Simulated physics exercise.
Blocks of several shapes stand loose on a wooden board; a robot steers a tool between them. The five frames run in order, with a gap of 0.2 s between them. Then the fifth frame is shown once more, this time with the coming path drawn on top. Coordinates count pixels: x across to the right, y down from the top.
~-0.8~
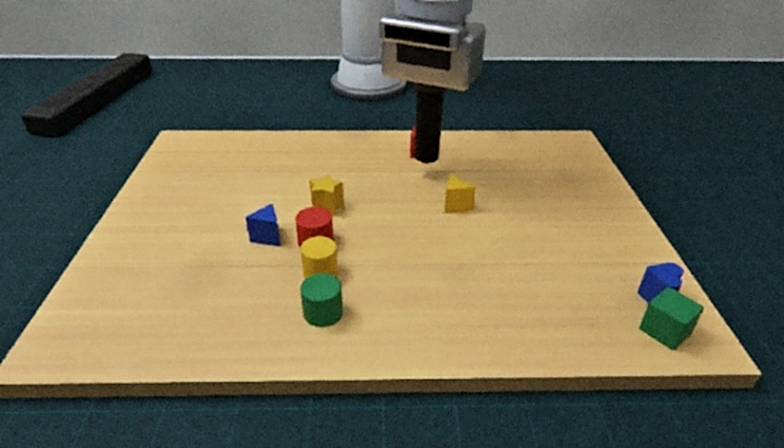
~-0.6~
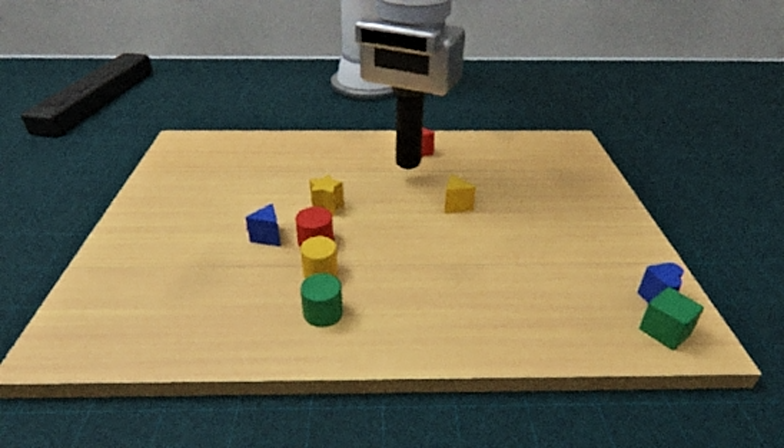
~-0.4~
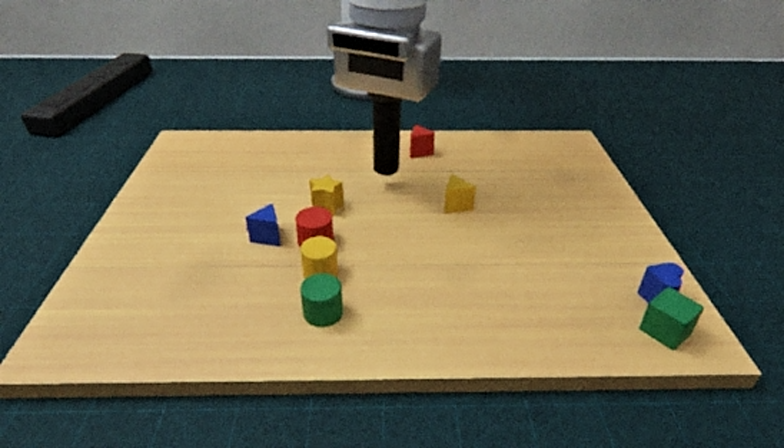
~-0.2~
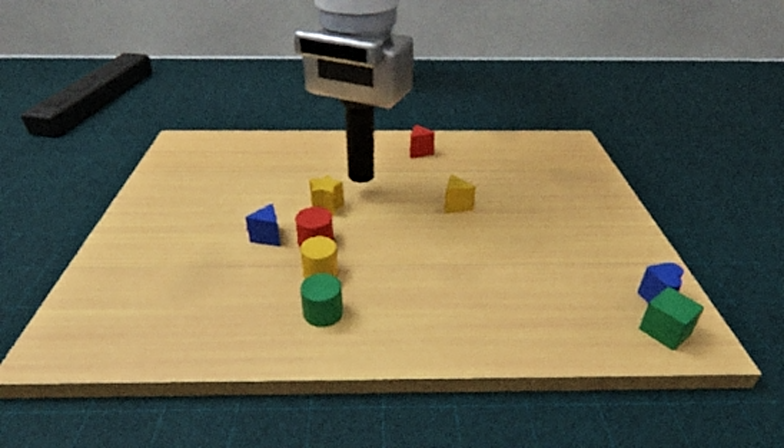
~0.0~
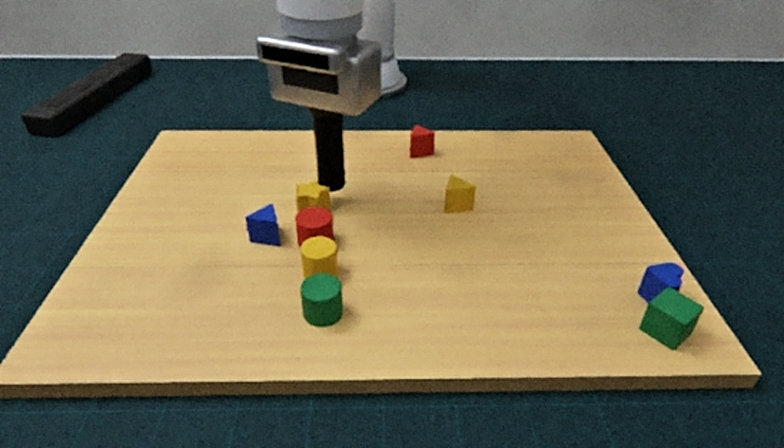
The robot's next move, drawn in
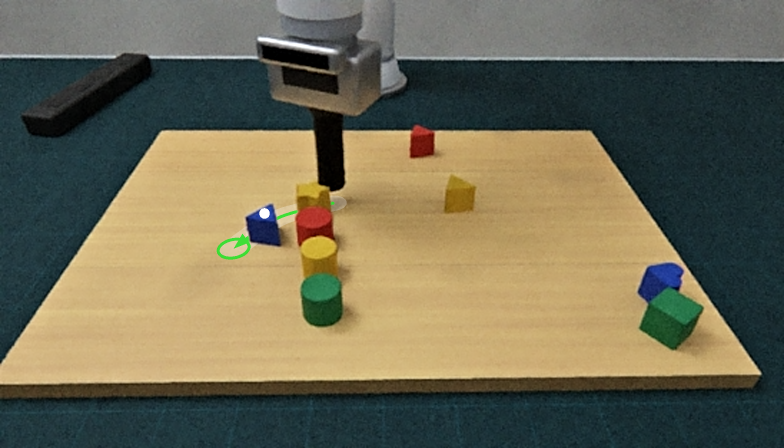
In this clip, a robot arm moves its black tool leftward and slightly nearer across a wooden board of colourful blocks, passing in front of a red block, then nudges the yellow star a little to the left.
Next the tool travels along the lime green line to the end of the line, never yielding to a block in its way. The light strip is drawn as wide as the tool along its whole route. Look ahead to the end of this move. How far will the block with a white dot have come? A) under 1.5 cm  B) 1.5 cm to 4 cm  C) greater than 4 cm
C.
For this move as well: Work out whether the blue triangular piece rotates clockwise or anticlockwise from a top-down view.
Counter-clockwise, from overhead.
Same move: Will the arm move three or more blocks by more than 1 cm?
That would be a no.
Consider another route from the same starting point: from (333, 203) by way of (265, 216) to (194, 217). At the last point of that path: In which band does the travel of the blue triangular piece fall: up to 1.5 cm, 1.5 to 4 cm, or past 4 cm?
Offset: 1.5 to 4 cm.
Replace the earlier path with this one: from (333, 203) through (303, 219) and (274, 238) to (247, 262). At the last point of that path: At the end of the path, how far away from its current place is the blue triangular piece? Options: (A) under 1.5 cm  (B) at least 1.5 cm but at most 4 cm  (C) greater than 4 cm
The answer is C.
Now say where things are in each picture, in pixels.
Lower end of the tool (427, 158), tops of blocks, blue triangular piece (265, 213), yellow star block (325, 183), red round block (314, 217), in the first frame.
Tool (408, 164), blocks as before, in the second frame.
Tool (386, 170), blocks as before, in the third frame.
Tool (361, 177), blocks as before, in the fourth frame.
Tool (332, 186), blue triangular piece (265, 213), yellow star block (311, 189), red round block (314, 217), in the fifth frame.
The drawn path runs from (333, 203) via (296, 212) and (263, 227), ending at (234, 248); the dot is on the blue triangular piece.
On the path given first. One third of the way, tool (294, 194); blue triangular piece (258, 216), turned 20° anticlockwise; yellow star block (278, 201), turned 20° anticlockwise.
Two thirds of the way, tool (259, 209); blue triangular piece (237, 235), turned 20° anticlockwise; yellow star block (252, 218), turned 45° anticlockwise.
At the end, tool (230, 230); blue triangular piece (224, 259), turned 50° anticlockwise; yellow star block (231, 240), turned 65° anticlockwise; red round block not moved.
